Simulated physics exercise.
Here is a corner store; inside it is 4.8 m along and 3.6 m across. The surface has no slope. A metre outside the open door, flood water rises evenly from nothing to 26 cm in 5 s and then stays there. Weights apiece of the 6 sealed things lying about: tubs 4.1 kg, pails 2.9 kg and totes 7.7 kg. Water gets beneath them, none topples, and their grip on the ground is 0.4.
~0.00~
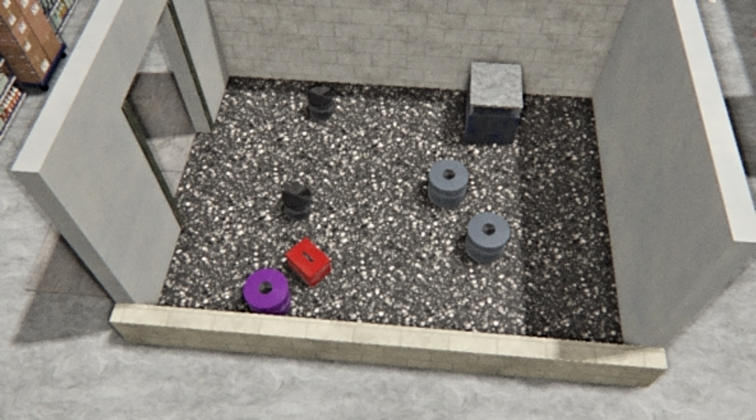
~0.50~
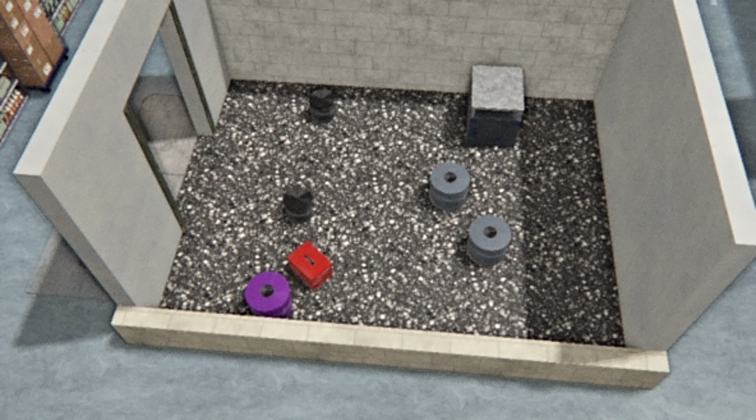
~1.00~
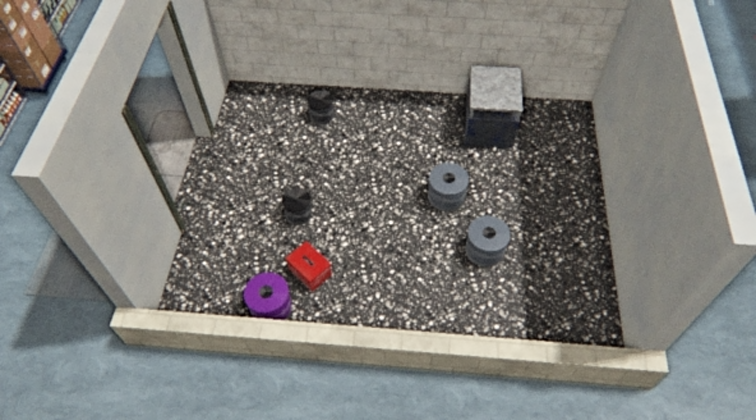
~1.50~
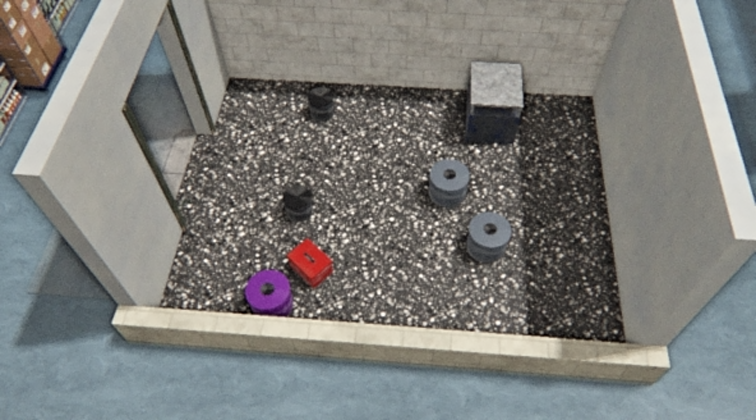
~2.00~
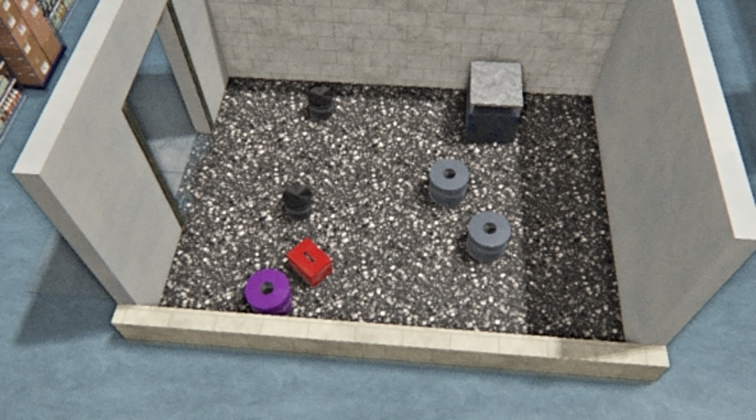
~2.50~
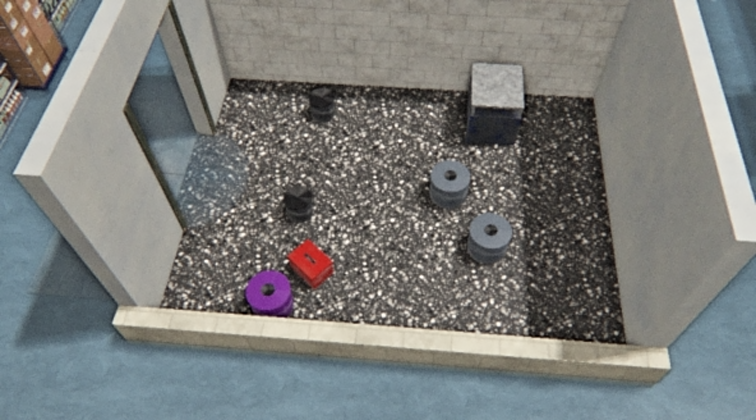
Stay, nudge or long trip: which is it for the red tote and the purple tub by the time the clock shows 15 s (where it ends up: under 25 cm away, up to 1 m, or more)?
Red tote ends far away, purple tub moves a short way.
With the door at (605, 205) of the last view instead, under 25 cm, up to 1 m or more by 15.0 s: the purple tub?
In that case the purple tub is nudged along.
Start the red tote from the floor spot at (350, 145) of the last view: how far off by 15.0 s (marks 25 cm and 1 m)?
It ends far away.
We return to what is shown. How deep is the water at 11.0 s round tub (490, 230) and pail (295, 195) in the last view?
About 17 and 17 cm.
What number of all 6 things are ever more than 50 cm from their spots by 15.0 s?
That makes 6.
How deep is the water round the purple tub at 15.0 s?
About 8 cm.
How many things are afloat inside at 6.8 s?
At that moment 4.
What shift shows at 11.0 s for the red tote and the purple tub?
Roughly 250 and 100 cm by then.
After 3.5 s the red tote is near (310, 259), 0.0 m from its start, aground; the purple tub is near (268, 290), 0.0 m from its start, aground; 0 afloat.
After 6.8 s the red tote is near (378, 306), 0.9 m from its start, aground; the purple tub is near (264, 300), 0.1 m from its start, afloat; 4 afloat.
After 11.0 s the red tote is near (561, 270), 2.6 m from its start, afloat; the purple tub is near (185, 246), 1.1 m from its start, afloat; 6 afloat.
After 15.0 s the red tote is near (546, 272), 2.5 m from its start, afloat; the purple tub is near (274, 240), 0.6 m from its start, afloat; 6 afloat.
